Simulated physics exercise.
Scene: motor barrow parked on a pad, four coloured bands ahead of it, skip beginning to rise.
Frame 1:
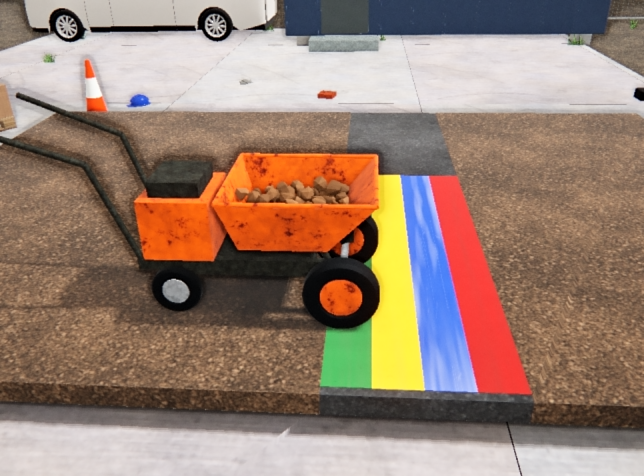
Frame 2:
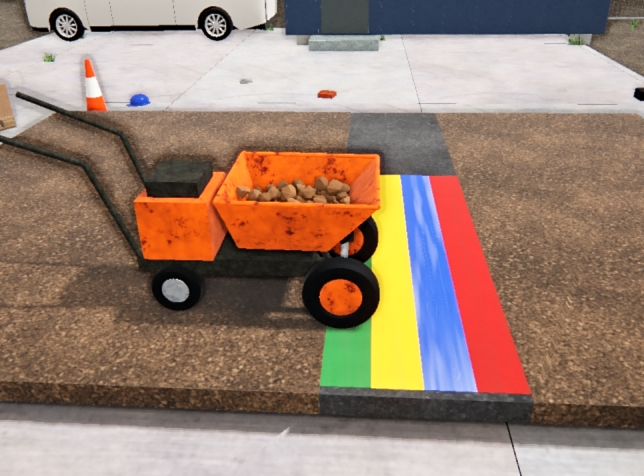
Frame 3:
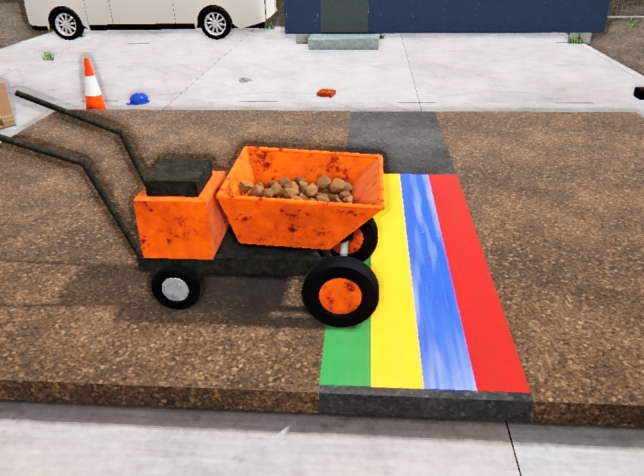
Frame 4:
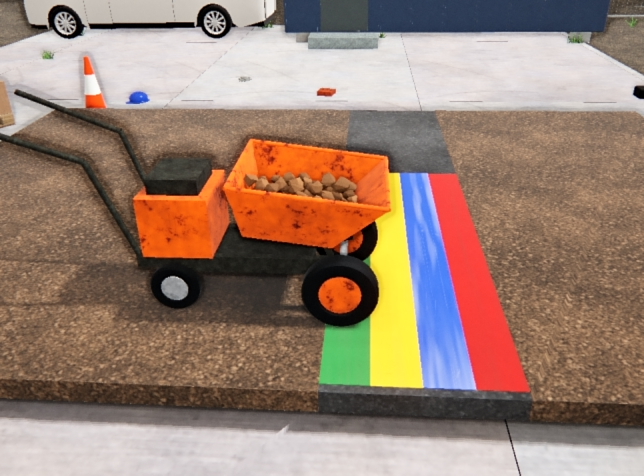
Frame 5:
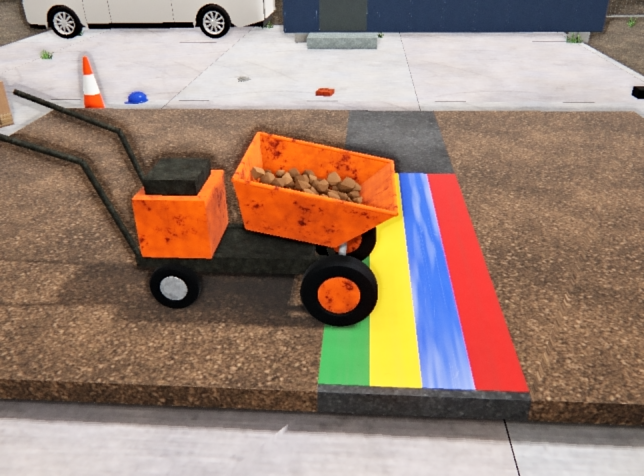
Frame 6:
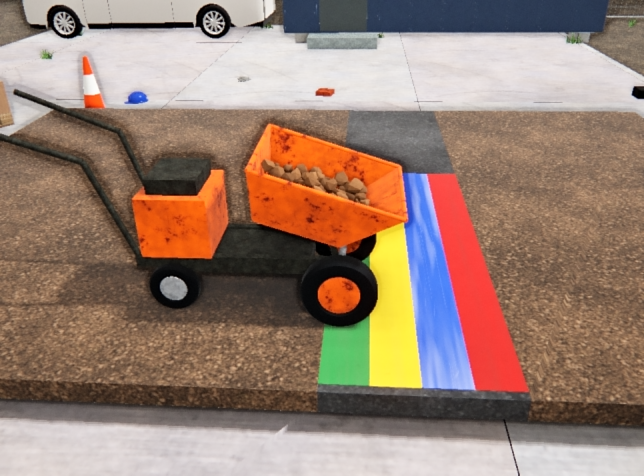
On a brown paved pad, a parked orange barrow slowly tilts its clod-filled skip to the right.
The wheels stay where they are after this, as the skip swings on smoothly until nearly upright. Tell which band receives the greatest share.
I would say the red band receives it.
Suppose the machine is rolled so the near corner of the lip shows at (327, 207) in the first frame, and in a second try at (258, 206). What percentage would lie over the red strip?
First spot: Roughly 20 percent; second spot: Roughly 0 percent.
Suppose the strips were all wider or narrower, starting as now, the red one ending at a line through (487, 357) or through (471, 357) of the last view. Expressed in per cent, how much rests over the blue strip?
About 0 % and 0 %.
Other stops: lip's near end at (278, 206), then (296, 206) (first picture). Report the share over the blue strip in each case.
Trial 1 around 20 %, trial 2 around 30 %.
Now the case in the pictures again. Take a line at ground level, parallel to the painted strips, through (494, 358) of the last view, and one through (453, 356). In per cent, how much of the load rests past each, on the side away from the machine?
40 % and 90 %, in that order.
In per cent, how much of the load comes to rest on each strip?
So the green strip ends with 0 %, the yellow strip with 0 %, the blue strip with 30 % and the red strip with 45 %.
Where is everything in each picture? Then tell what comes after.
Lip of the skip at (377, 208), level; top of the load at (308, 208), clay clods; green strip at (348, 351); yellow strip at (396, 352); blue strip at (445, 354); red strip at (494, 356), in the first picture.
Lip of the skip at (378, 208), level; top of the load at (288, 199), in the second picture.
Lip of the skip at (382, 208), tipped barely; top of the load at (291, 195), in the third picture.
Lip of the skip at (389, 210), tipped a little; top of the load at (283, 199), in the fourth picture.
Lip of the skip at (396, 214), tipped a little; top of the load at (275, 197), in the fifth picture.
Lip of the skip at (405, 220), tipped clearly; top of the load at (278, 188); green strip at (346, 348); yellow strip at (394, 350); blue strip at (442, 352); red strip at (492, 353), in the sixth picture.
Soon after the last picture, skip tipped steeply; all in the skip.
A little later, skip tipped right over; nearly all in the skip; a stray few over the blue strip; a stray few over the red strip.
Later still, skip tipped right over; about a quarter in the skip; about a quarter over the blue strip; about half over the red strip; a small part off the paint.
By the end, skip tipped right over; a small part in the skip; none over the green strip; none over the yellow strip; about a third over the blue strip; about half over the red strip; a small part off the paint.
